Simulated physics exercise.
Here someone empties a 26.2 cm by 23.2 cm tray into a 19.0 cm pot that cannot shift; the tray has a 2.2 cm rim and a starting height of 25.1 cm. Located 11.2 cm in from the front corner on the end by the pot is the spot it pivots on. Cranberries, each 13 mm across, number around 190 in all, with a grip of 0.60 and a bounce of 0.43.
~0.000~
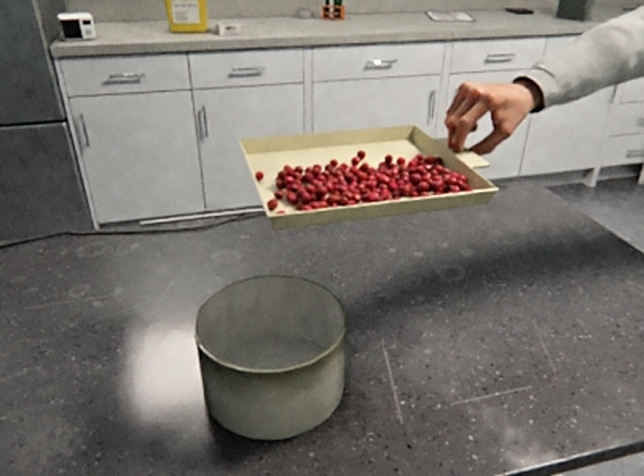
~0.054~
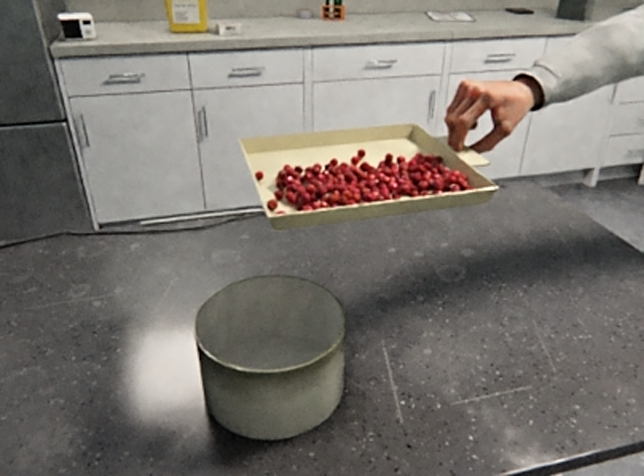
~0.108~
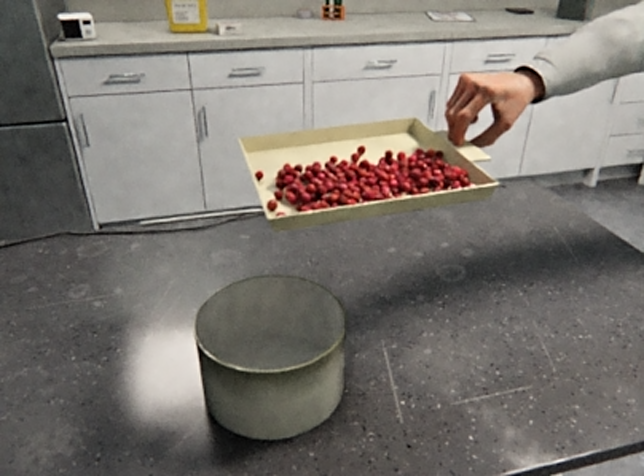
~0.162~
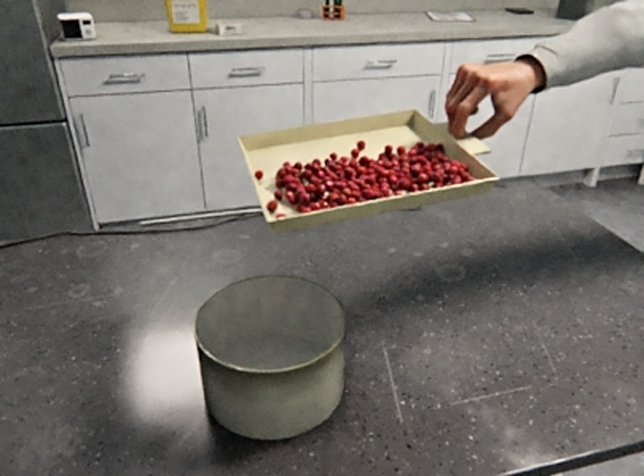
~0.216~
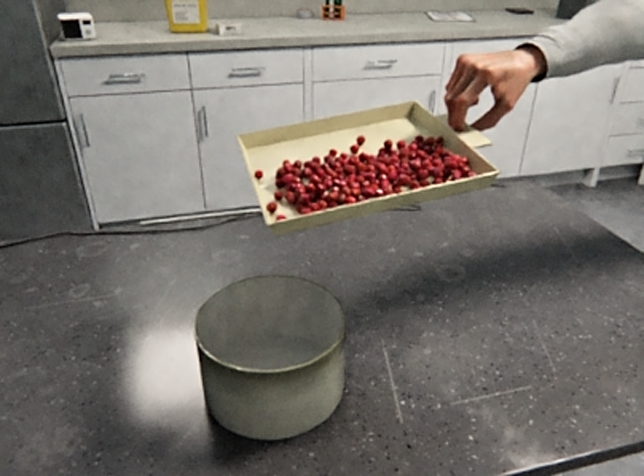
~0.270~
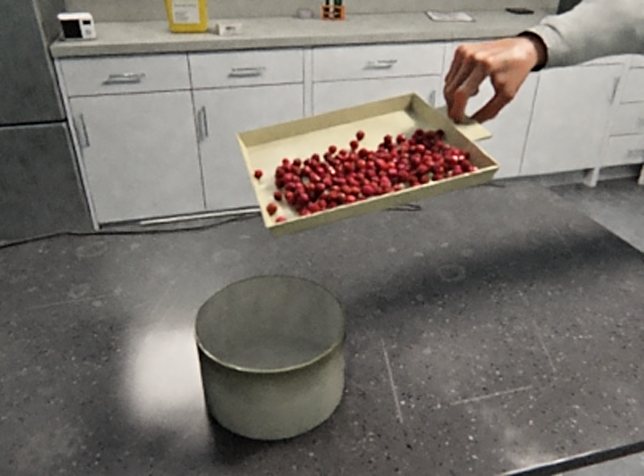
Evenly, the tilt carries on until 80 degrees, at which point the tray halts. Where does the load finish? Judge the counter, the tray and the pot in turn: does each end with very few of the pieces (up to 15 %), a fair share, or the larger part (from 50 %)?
Counter: Very few. Left on the tray: Very few. Pot: The larger part.
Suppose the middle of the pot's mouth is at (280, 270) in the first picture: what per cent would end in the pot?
Roughly 5 percent would end up there.
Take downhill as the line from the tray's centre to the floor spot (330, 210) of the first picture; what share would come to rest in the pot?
Around 75 percent of them.
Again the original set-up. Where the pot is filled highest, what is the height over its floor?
My guess is around 4.0 centimetres.
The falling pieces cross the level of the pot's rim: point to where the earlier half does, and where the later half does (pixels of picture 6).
The first half passes near (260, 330) and the second half near (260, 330).
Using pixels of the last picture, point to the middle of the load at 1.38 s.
The load's centre is near (315, 168) at that time.
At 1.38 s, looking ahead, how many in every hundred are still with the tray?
Close to 95 in a hundred.
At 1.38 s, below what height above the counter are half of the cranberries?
Median height: Approx. 30 cm.
After 0.93 s, tilt 43 degrees; the tray holds 100 %, the pot 0 %.
Then, at 1.38 s, tilt 65 degrees; the tray holds 95 %, the pot 0 %.
After 1.90 s, tilt 80 degrees; the tray holds 20 %, the pot 65 %.
At rest (3.5 s), counter 0 %, tray 0 %, pot 95 %.
